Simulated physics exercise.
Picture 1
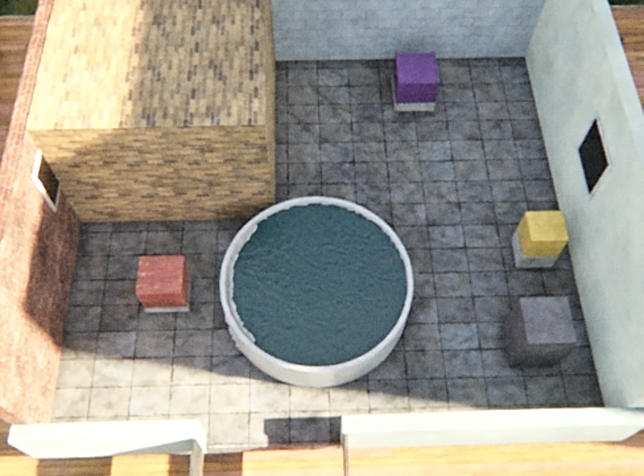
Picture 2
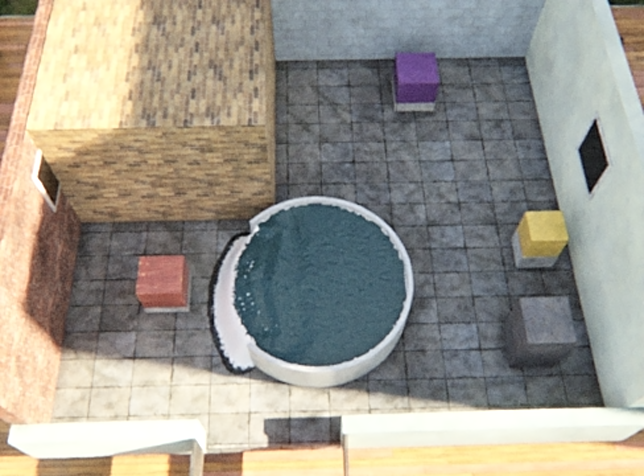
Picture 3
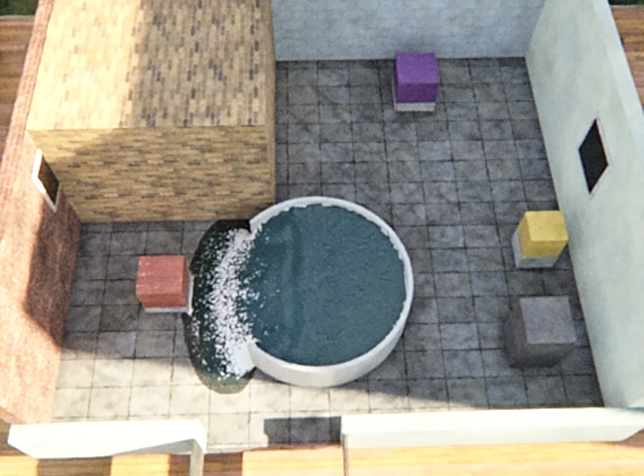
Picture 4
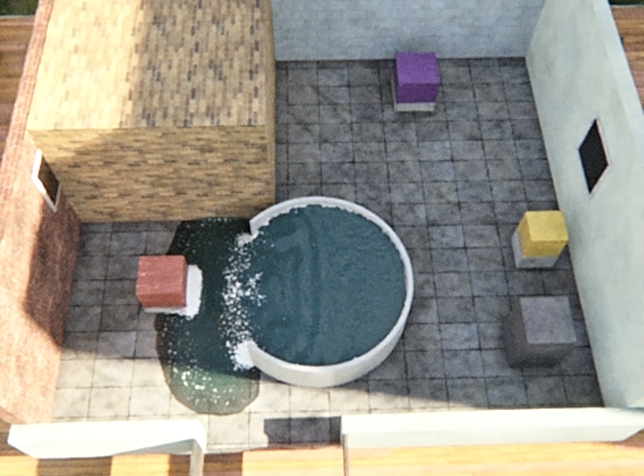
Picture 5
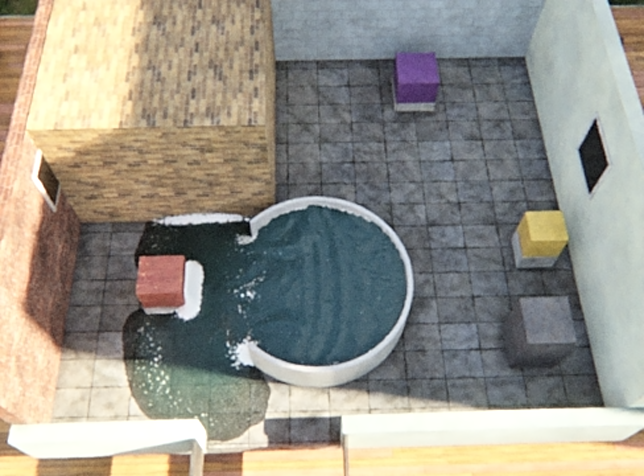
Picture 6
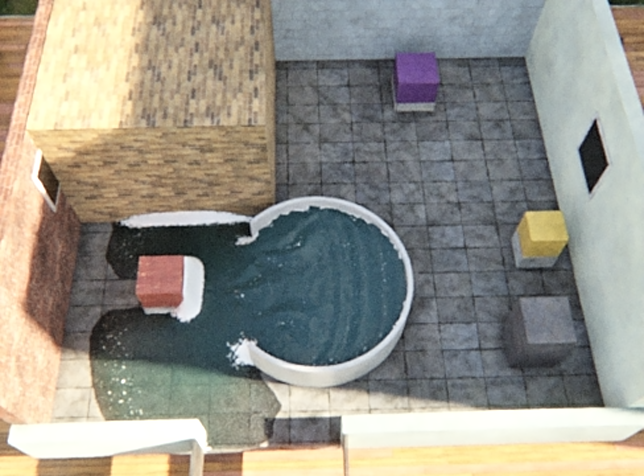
A round pool in a walled yard sat still, then its left side opened and water poured out across the paving, surrounding the red crate and spreading along the wooden wall and toward the front.
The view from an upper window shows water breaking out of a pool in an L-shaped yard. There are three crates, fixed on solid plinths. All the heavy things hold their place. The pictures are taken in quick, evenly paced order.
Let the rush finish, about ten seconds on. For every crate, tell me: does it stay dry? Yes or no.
Here is how it goes: The yellow crate, yes, it stays dry; the red crate, no, it gets wet; the purple crate, yes, it stays dry.
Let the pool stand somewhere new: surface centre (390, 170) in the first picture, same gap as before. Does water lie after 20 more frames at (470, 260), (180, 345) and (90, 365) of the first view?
Results in order - left untouched, swamped, swamped.
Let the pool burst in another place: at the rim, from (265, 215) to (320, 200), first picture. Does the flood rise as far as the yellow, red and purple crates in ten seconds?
Going through them, the yellow crate is never reached, the red crate is never reached and the purple crate gets reached.
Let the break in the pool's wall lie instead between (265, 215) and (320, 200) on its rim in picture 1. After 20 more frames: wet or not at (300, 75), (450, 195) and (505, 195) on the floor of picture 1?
Okay, the first is waterlogged, the next is left untouched, and the last is left untouched.
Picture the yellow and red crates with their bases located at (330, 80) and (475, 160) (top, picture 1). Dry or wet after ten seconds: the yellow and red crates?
Reading - yellow crate: Untouched, red crate: Untouched.
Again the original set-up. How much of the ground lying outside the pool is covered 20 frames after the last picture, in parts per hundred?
I'd say close to 35 per cent.
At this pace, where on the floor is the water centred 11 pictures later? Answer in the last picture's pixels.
Around pixel (222, 307).
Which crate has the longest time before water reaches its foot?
The one in yellow.
A moment on, water covers 25 % of the floor; the yellow crate not reached, the red crate water round its plinth, the purple crate not reached.
Next, water covers 25 % of the floor; the yellow crate not reached, the red crate water round its plinth, the purple crate not reached.
Then, water covers 35 % of the floor; the yellow crate not reached, the red crate water round its plinth, the purple crate not reached.
Later, water covers 50 % of the floor; the yellow crate not reached, the red crate water round its plinth, the purple crate water round its plinth.
In the end, water covers 65 % of the floor; the yellow crate stayed above the water, the red crate was topped, the purple crate stayed above the water.
